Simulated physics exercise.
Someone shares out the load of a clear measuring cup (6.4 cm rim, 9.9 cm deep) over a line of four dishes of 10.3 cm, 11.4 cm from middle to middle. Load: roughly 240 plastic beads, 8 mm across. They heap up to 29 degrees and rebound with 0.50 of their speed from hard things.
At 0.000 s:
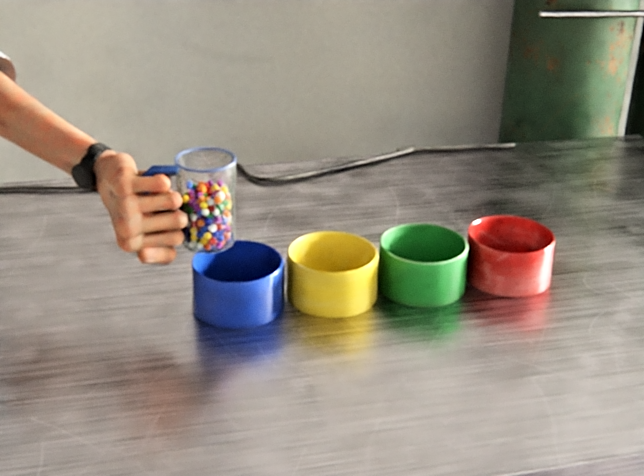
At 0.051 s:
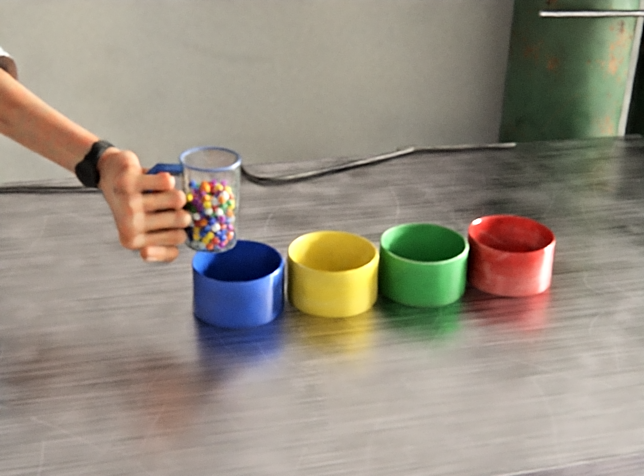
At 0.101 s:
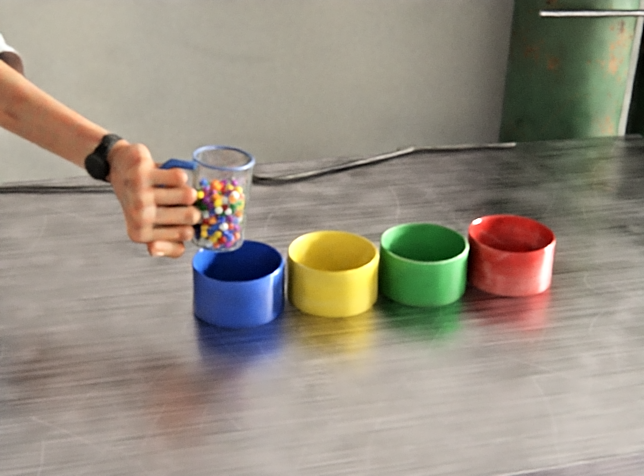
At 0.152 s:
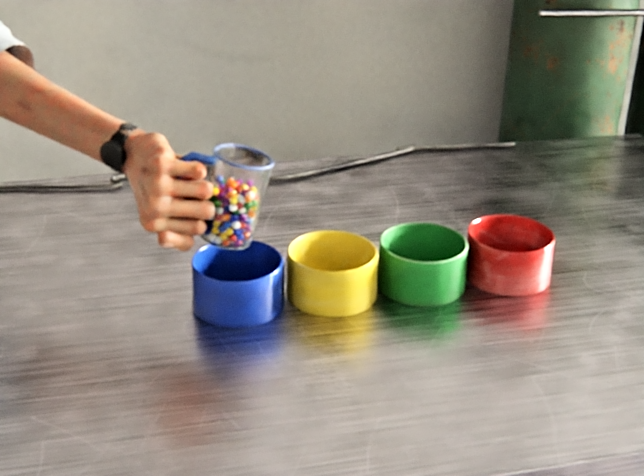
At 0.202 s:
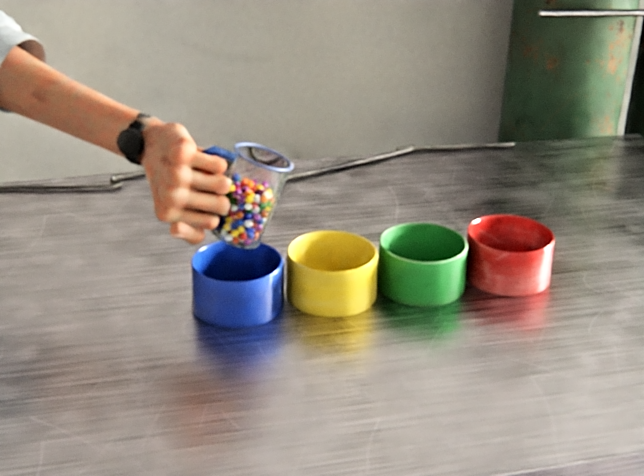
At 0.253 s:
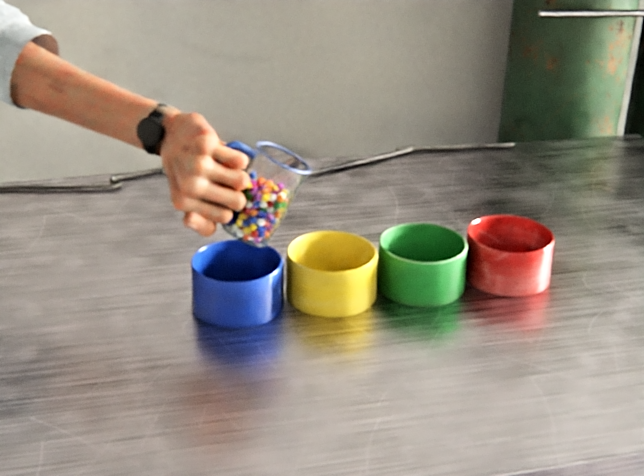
A hand with a dark wristwatch holds a clear measuring cup of multicoloured beads by its handle, seen from slightly above over a brushed grey metal table. Four round dishes, blue, yellow, green and red from left to right, stand in a row before a grey wall and a green cabinet. The hand moves the cup rightward above the blue dish, tilting it steadily to the right, while the camera stays still.
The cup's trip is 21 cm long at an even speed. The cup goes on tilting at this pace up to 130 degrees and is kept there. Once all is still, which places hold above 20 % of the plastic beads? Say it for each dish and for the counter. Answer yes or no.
Red: No, blue: No, green: Yes, yellow: No, counter: No.
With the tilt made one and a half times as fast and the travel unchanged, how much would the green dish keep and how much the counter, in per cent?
In that case green 100; counter 0.
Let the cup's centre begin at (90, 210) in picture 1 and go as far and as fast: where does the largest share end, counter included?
Most goes to: Yellow.
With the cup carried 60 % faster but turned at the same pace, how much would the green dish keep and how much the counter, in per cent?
Green 100, counter 0.
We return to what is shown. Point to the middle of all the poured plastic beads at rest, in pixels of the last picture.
At about (428, 271).
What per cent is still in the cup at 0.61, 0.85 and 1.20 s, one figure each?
In turn: 100, 80, 0.
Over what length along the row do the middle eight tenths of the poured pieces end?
Roughly 6 cm.
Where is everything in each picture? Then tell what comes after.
Cup at (207, 201), tilt 0 degrees, lip at (235, 157), moved 0.0 cm; middle of the pieces at (204, 217); blue dish at (238, 261); yellow dish at (333, 252); green dish at (424, 243); red dish at (511, 235), in the first picture.
Cup at (210, 200), tilt 2 degrees, lip at (239, 158), moved 0.4 cm; middle of the pieces at (207, 217), in the second picture.
Cup at (220, 199), tilt 6 degrees, lip at (252, 159), moved 1.4 cm; middle of the pieces at (216, 215), in the third picture.
Cup at (235, 198), tilt 13 degrees, lip at (272, 161), moved 3.1 cm; middle of the pieces at (228, 213), in the fourth picture.
Cup at (249, 197), tilt 20 degrees, lip at (290, 164), moved 4.8 cm; middle of the pieces at (240, 211), in the fifth picture.
Cup at (264, 196), tilt 27 degrees, lip at (309, 168), moved 6.5 cm; middle of the pieces at (253, 209); blue dish at (237, 261); yellow dish at (332, 252); green dish at (423, 243); red dish at (510, 234). The cup turns about 140 degrees a second and travels 34 cm a second, in the sixth picture.
After 0.61 s, tilt 77 degrees; cup holds 100 %.
After 0.85 s, tilt 110 degrees; cup holds 80 %, green 15 %.
Then, at 1.20 s, tilt 130 degrees; cup holds 0 %, green 100 %.
In the end, at 1.8 s, red 0 %, blue 0 %, green 100 %, yellow 0 %, counter 0 %.
